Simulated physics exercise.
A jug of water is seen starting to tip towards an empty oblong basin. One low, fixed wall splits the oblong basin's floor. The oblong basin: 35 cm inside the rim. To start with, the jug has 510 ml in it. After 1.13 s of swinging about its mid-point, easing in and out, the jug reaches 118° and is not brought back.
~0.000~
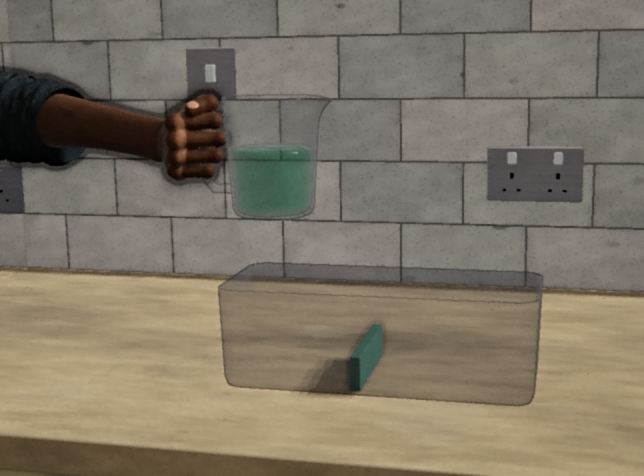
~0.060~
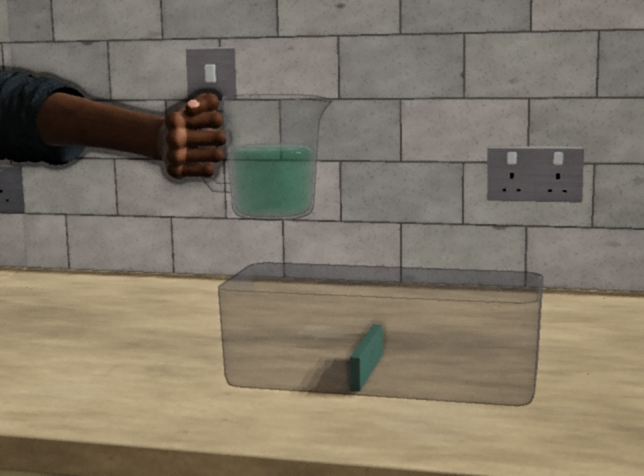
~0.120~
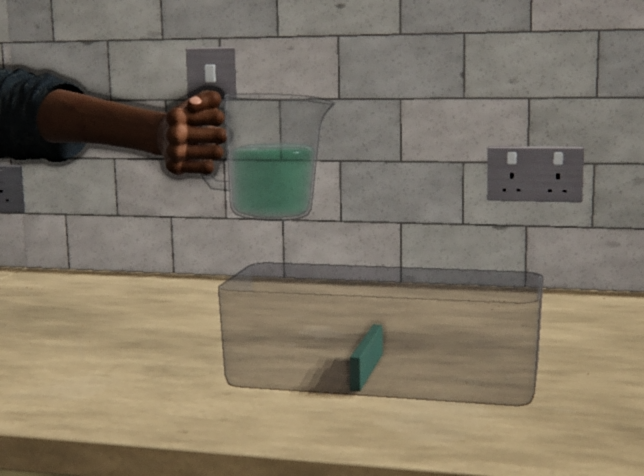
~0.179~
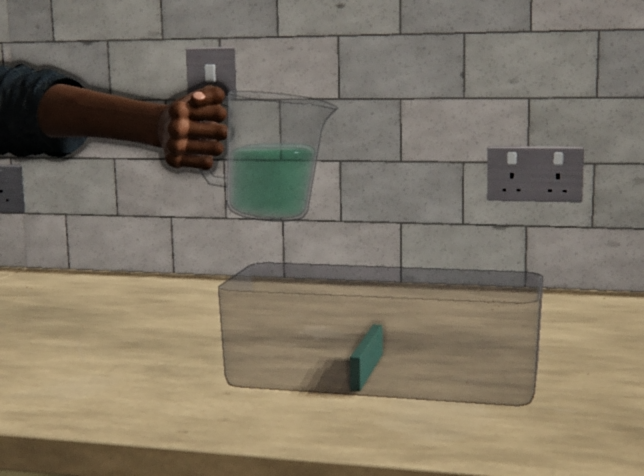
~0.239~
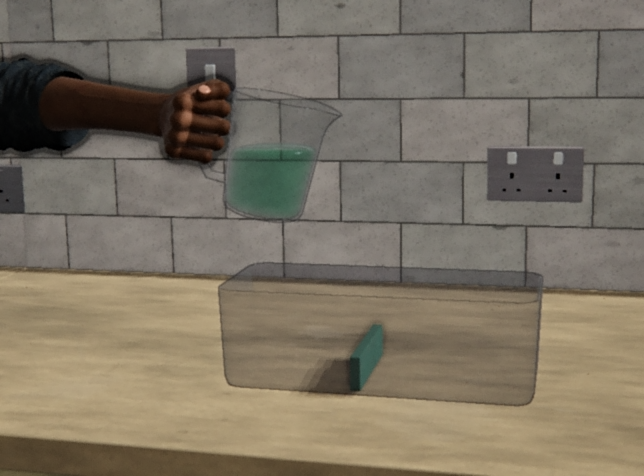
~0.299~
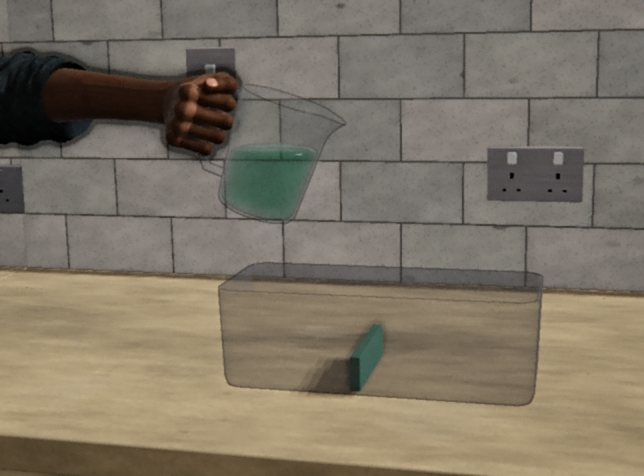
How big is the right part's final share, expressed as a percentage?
Some 74 per cent.
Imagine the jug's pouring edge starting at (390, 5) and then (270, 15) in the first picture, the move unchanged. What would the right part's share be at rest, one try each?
Around 75 per cent first, around 10 per cent next.
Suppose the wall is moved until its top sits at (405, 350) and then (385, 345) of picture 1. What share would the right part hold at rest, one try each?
10 in a hundred, followed by 45 in a hundred.
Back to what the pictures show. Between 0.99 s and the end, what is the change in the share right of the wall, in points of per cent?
Result: An increase, close to 14.
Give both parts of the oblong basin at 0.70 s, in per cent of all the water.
Lab note: Left near 0 %, right near 0.
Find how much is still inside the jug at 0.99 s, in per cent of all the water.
Around 18 in a hundred.
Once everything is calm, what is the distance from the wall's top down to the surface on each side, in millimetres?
It's around 34 mm on the left side and around 24 mm on the right side.
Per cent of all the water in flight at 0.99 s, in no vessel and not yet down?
About 16 percent.
By 0.70 s the tilt is 80° and 87 per cent is still to pour, 0 is left of the wall and 0 right of it.
By 0.99 s the tilt is 114° and 17 per cent is still to pour, 8 is left of the wall and 60 right of it.
By 1.30 s the tilt is 118° and 0 per cent is still to pour, 25 is left of the wall and 74 right of it.
By 1.63 s the tilt is 118° and 0 per cent is still to pour, 25 is left of the wall and 74 right of it.
At rest 25 per cent lies left of the wall, 74 right of it and 1 outside.
